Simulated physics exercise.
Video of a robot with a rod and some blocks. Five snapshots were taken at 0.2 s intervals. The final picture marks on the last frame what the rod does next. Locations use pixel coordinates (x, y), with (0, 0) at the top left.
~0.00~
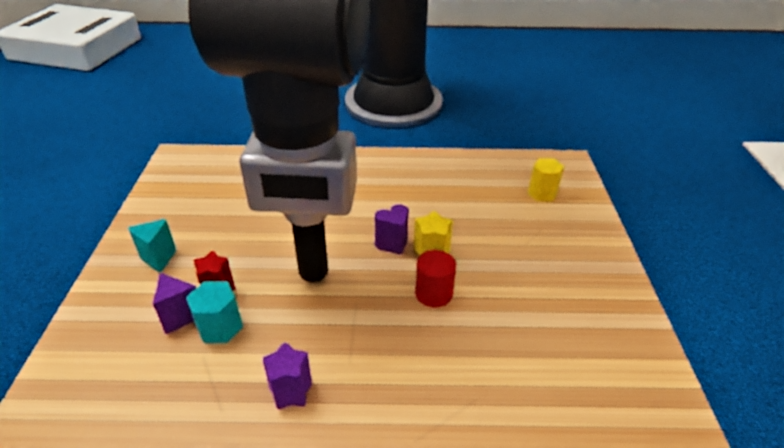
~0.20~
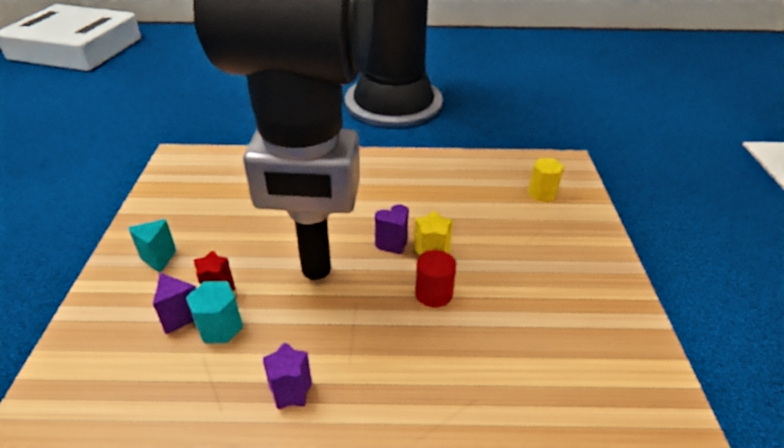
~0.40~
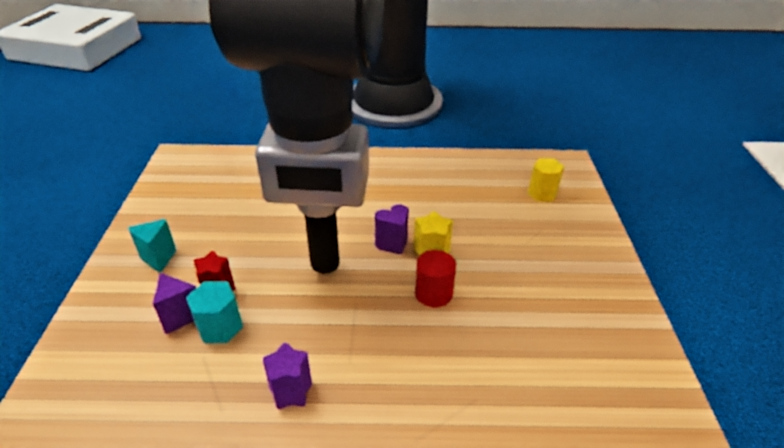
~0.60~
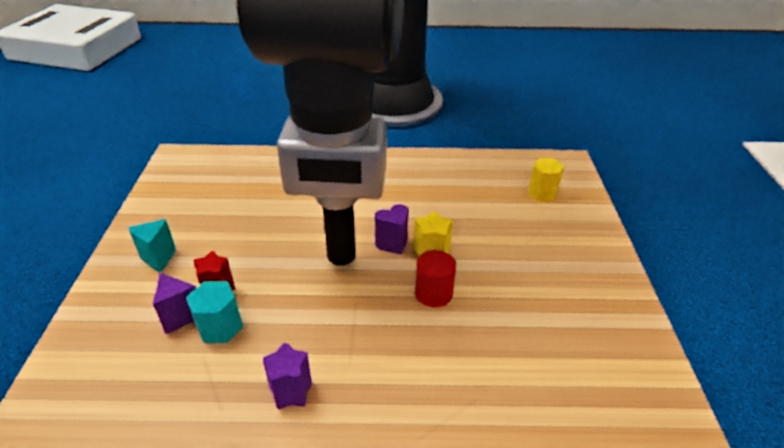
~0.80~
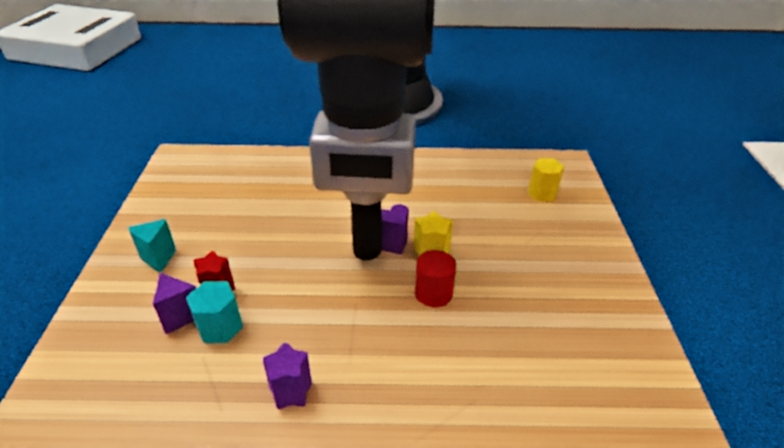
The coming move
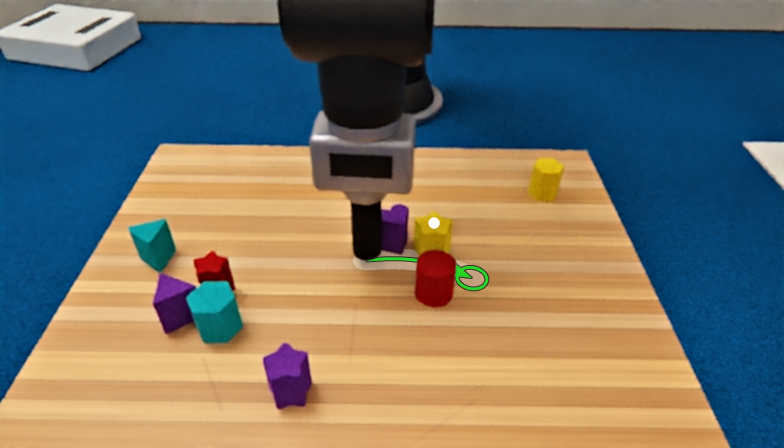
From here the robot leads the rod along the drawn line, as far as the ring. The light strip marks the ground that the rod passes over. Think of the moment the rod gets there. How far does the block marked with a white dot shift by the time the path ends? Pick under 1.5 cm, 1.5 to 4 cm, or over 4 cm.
1.5-4 cm.
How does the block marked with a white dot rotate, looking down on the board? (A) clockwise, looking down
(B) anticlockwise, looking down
Correct choice: B.
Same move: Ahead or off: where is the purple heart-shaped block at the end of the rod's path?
I'd say the purple heart-shaped block has slipped off and sits beside or behind the rod.
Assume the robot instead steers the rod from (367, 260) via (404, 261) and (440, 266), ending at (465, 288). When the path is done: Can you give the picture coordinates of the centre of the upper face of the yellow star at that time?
It ends at (458, 220).
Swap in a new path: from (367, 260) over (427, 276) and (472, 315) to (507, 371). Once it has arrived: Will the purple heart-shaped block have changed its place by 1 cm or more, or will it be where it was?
The push misses it.
The line goes from (367, 260) through (403, 259) and (438, 265) to (472, 278); the dot is on the yellow star.
The first path, step by step. One third of the way, rod at (404, 251); purple heart-shaped block at (400, 210), turned 15° anticlockwise.
Two thirds of the way, rod at (439, 257); purple heart-shaped block at (400, 210), turned 15° anticlockwise; yellow star at (459, 221), turned 35° anticlockwise.
At the end, rod at (473, 270); purple heart-shaped block at (400, 210), turned 15° anticlockwise; yellow star at (465, 221), turned 55° anticlockwise; red circular block unmoved.
